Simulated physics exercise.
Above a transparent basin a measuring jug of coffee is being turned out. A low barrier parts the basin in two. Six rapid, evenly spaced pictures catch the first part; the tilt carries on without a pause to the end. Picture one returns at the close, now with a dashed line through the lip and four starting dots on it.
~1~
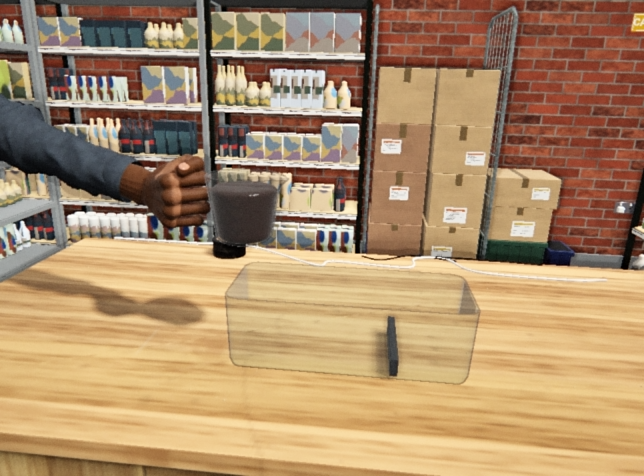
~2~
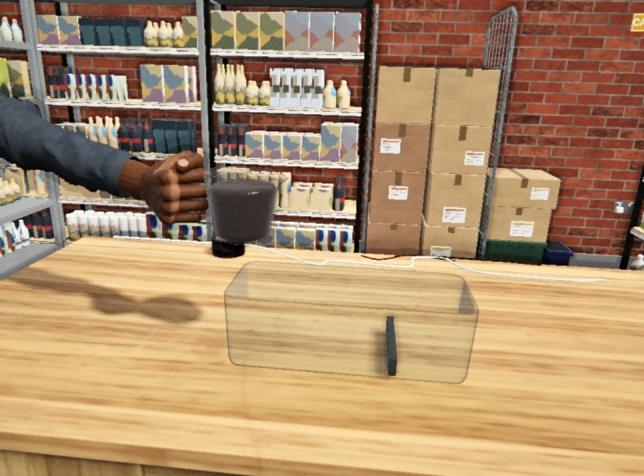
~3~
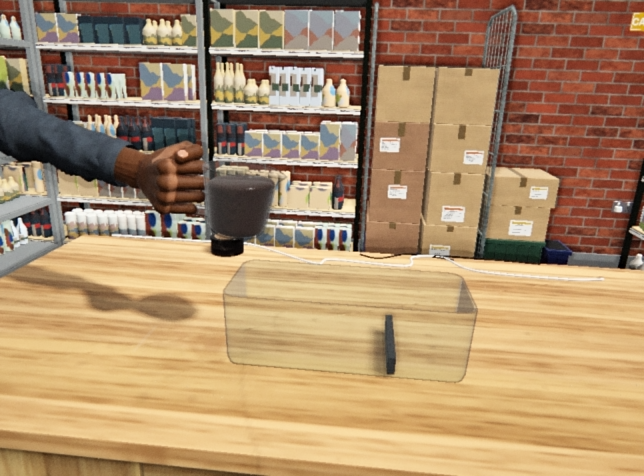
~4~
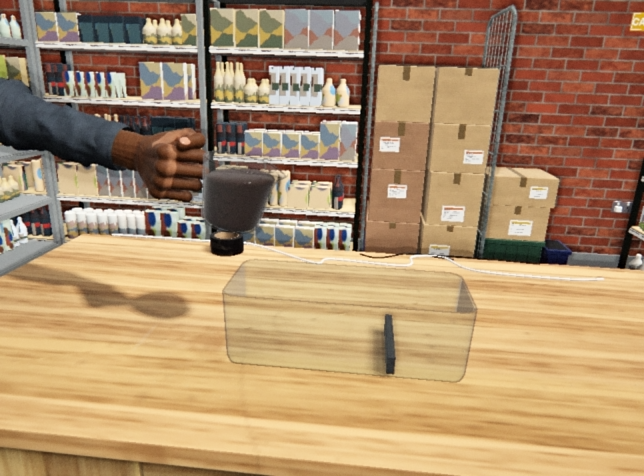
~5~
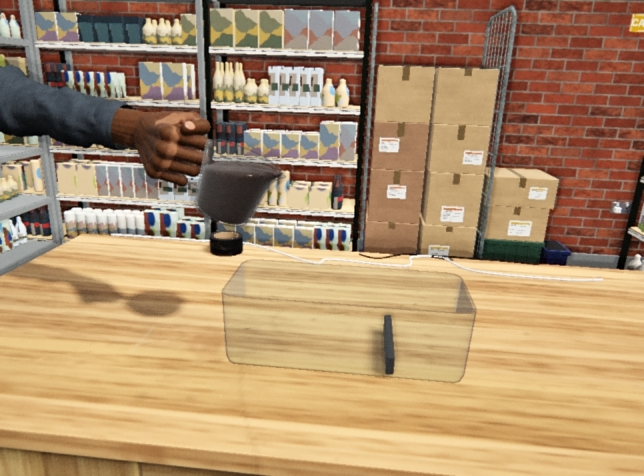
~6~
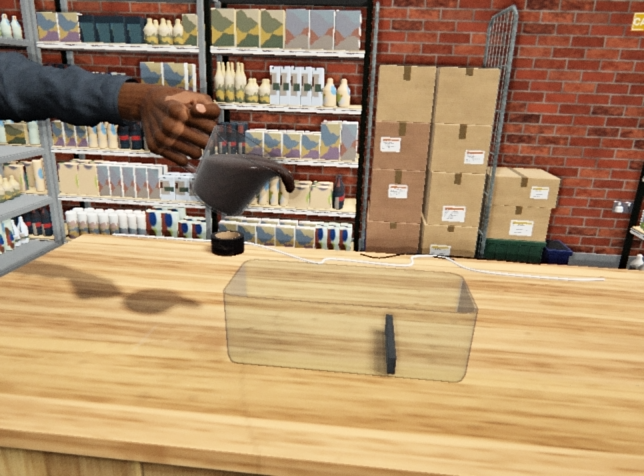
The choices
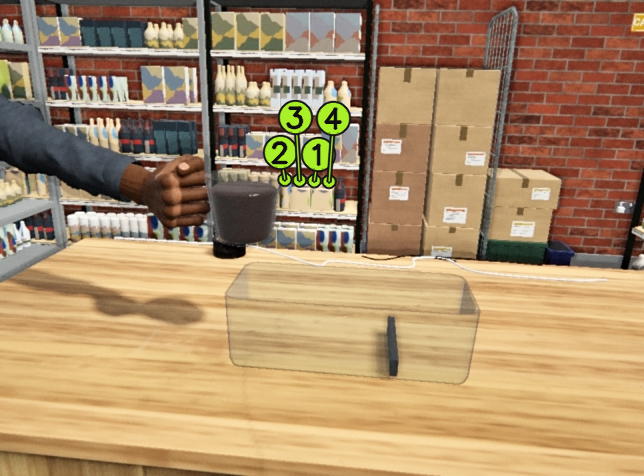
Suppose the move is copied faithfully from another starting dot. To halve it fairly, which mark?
The best place is 4.
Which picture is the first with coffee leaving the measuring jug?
Picture 6.
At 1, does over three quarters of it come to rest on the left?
Yes.
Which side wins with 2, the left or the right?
The left side.
On the marked copy, 1 at (314, 180); 2 at (284, 179); 3 at (299, 180); 4 at (329, 181).
If 1 is chosen, about 84 % ends left of the wall and 13 % right of it; 3 % is lost outside.
If 2 is chosen, about 80 % ends left of the wall and 17 % right of it; 3 % is lost outside.
If 3 is chosen, about 82 % ends left of the wall and 11 % right of it; 7 % is lost outside.
If 4 is chosen, about 52 % ends left of the wall and 46 % right of it.
